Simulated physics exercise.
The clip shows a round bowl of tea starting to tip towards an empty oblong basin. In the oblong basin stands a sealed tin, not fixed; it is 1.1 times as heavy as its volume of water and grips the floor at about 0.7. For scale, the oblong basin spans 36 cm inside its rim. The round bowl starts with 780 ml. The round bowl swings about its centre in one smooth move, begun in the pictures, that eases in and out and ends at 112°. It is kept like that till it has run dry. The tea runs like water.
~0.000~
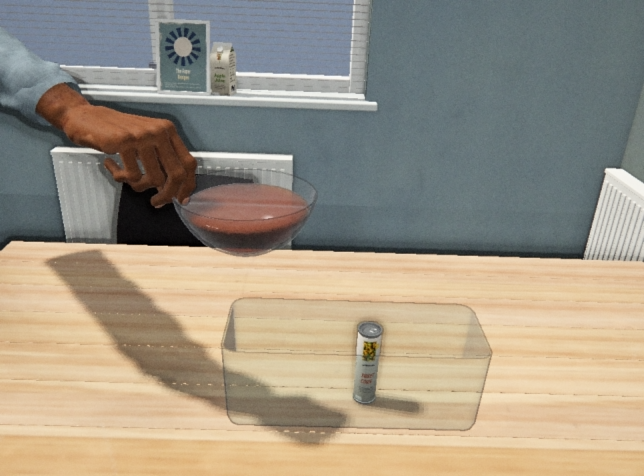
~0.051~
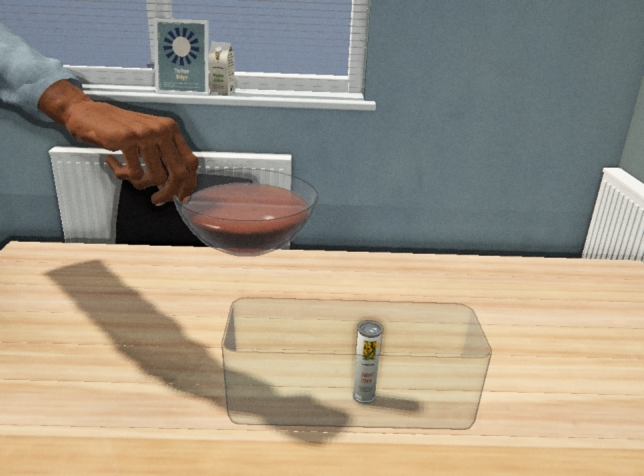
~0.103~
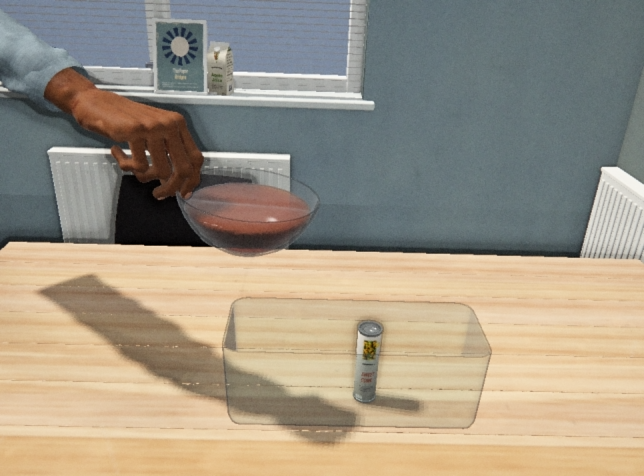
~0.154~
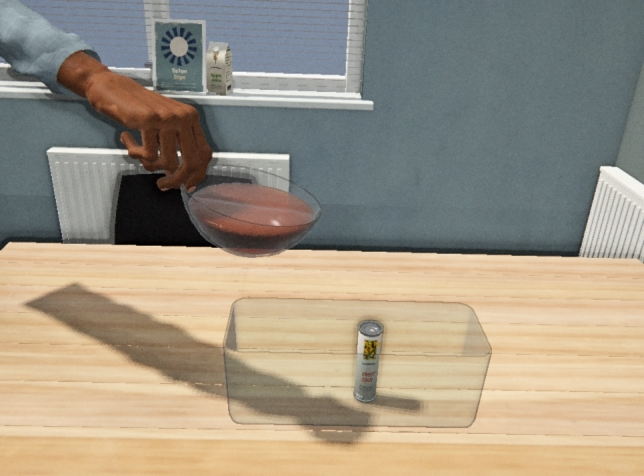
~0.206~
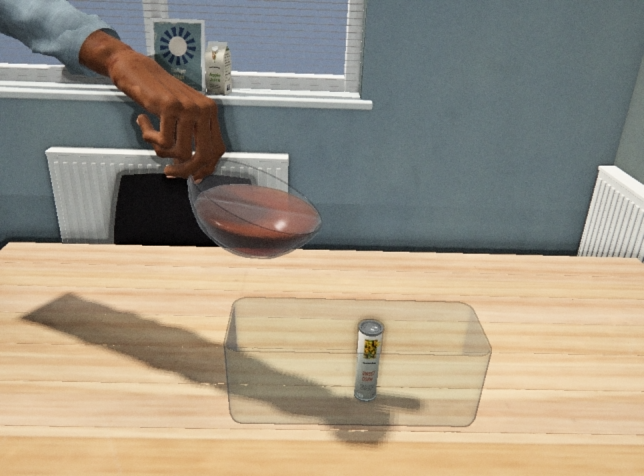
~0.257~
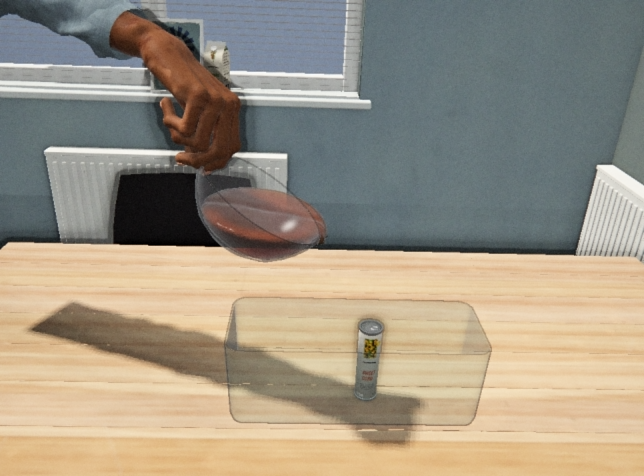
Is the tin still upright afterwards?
It topples.
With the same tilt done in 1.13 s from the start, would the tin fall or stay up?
The tin remains upright.
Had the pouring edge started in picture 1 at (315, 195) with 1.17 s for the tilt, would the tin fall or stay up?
Then it keeps standing.
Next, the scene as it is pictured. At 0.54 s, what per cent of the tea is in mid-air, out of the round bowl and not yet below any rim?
Some 36 per cent.
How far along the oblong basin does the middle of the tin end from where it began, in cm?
Some 9.0 cm.
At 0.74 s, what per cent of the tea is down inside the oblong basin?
Some 94 per cent.
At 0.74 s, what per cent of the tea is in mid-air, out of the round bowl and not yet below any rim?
Some 1 per cent.
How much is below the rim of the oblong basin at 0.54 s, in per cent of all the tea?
About 60 per cent.
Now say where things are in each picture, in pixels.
In the first frame, tilt 0°; pouring edge (317, 196); surface from (183, 201) to (311, 205); the oblong basin's rim runs from (227, 324) to (482, 331); the tin's top is at (370, 332).
In the second frame, tilt 2°; pouring edge (318, 198); surface from (183, 200) to (311, 206).
In the third frame, tilt 6°; pouring edge (319, 203); surface from (186, 198) to (312, 209).
In the fourth frame, tilt 13°; pouring edge (321, 212); surface from (190, 196) to (316, 213).
In the fifth frame, tilt 23°; pouring edge (321, 223); surface from (196, 197) to (321, 216).
In the sixth frame, tilt 34°; pouring edge (319, 235); surface from (202, 201) to (304, 218); 7 per cent is over the edge.
After 0.54 s the tilt is 99° and 3 per cent is still to pour; the tin stands where it began.
After 0.74 s the tilt is 112° and 0 per cent is still to pour; the tin leans 10°.
After 0.96 s the tilt is 112° and 0 per cent is still to pour; the tin leans 18°.
After 1.19 s the tilt is 112° and 0 per cent is still to pour; the tin lies on its side.
In the end the tin lies on its side.
